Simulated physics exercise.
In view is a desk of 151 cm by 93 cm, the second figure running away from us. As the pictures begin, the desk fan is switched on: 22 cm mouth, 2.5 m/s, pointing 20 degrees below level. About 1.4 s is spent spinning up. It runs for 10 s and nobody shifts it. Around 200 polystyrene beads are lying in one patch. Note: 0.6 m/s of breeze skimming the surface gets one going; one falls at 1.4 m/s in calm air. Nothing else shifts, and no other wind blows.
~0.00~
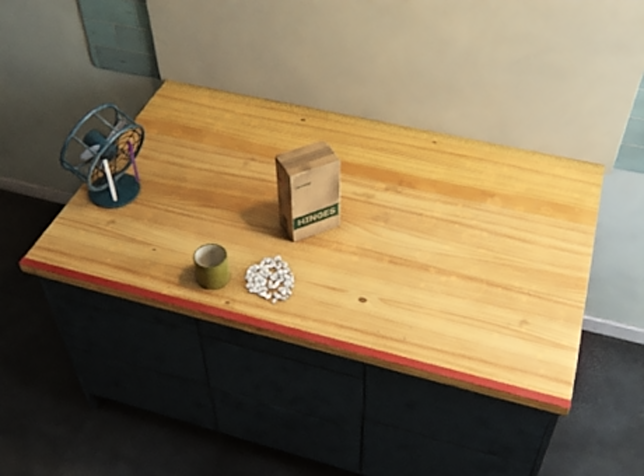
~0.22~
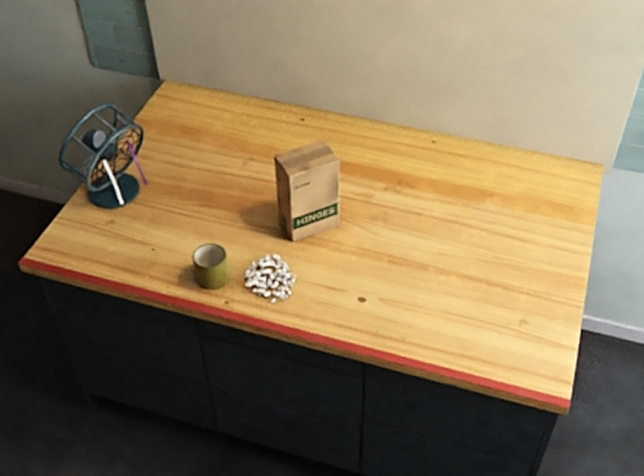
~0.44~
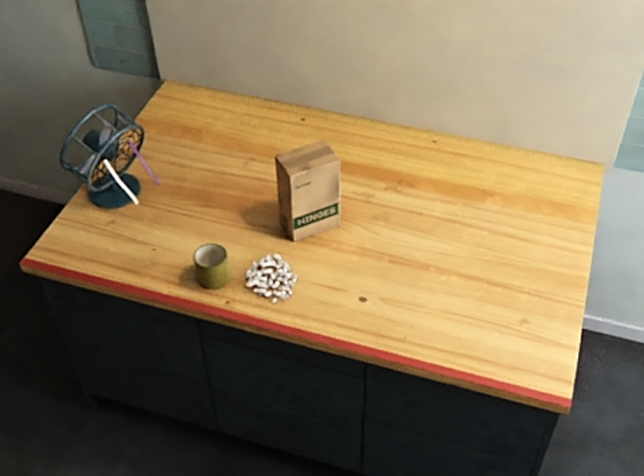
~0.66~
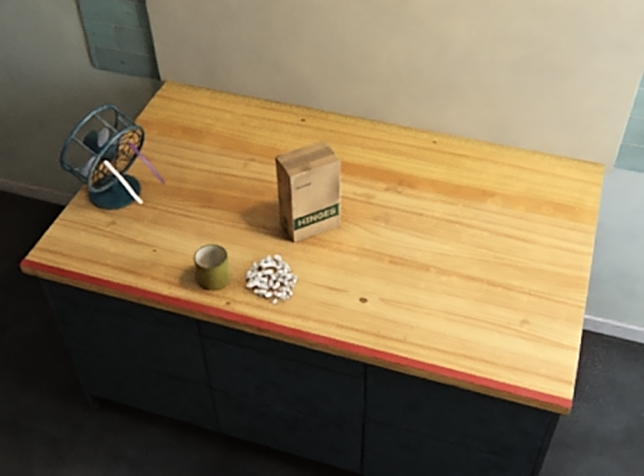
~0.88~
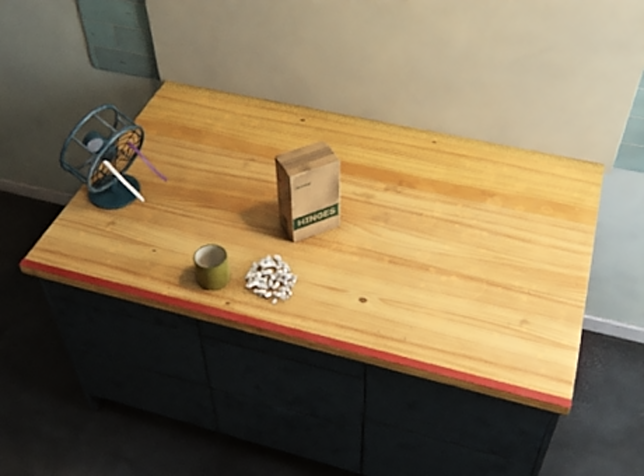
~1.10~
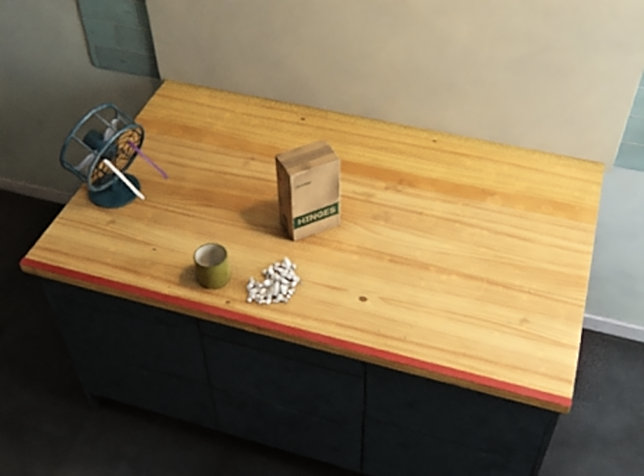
The clip shows a blue desk fan running on a wooden desk with a red front edge, beside a box, a mug and a patch of white beads, which stays still before many beads shift slightly to the right.
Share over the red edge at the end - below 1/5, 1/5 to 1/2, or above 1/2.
Above 1/2.
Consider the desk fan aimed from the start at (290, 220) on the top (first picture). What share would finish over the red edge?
In that case the share would be about 80 %.
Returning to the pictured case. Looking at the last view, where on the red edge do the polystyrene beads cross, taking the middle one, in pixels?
About (323, 343).
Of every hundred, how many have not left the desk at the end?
I'd say close to 0 percent.
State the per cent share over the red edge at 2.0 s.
I reckon close to 70 %.
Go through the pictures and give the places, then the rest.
In the first frame, the middle of the polystyrene beads is near (266, 277), none has stirred yet and the mouth of the desk fan is at (103, 148).
In the second frame, the middle of the polystyrene beads is near (265, 277), none has stirred yet and the red edge is centred on (271, 330).
In the third frame, the middle of the polystyrene beads is near (266, 277), none has stirred yet, the top of a mug is at (210, 255) and the top of a box is at (308, 157).
In the fourth frame, the middle of the polystyrene beads is near (267, 278) and none has stirred yet.
In the fifth frame, the middle of the polystyrene beads is near (266, 278) and none has stirred yet.
In the sixth frame, the middle of the polystyrene beads is near (275, 286), the farthest in sight from the desk fan is at (285, 301) and about 60 % have left their places.
After 2.0 s, 68 % are over the red edge; the middle of those still in play is near (288, 306); 66 % have settled or left.
After 3.2 s, 84 % are over the red edge; 96 % have settled or left.
After 5.5 s, 87 % are over the red edge; 100 % have settled or left.
After 10.0 s, at the end, 87 % are over the red edge.
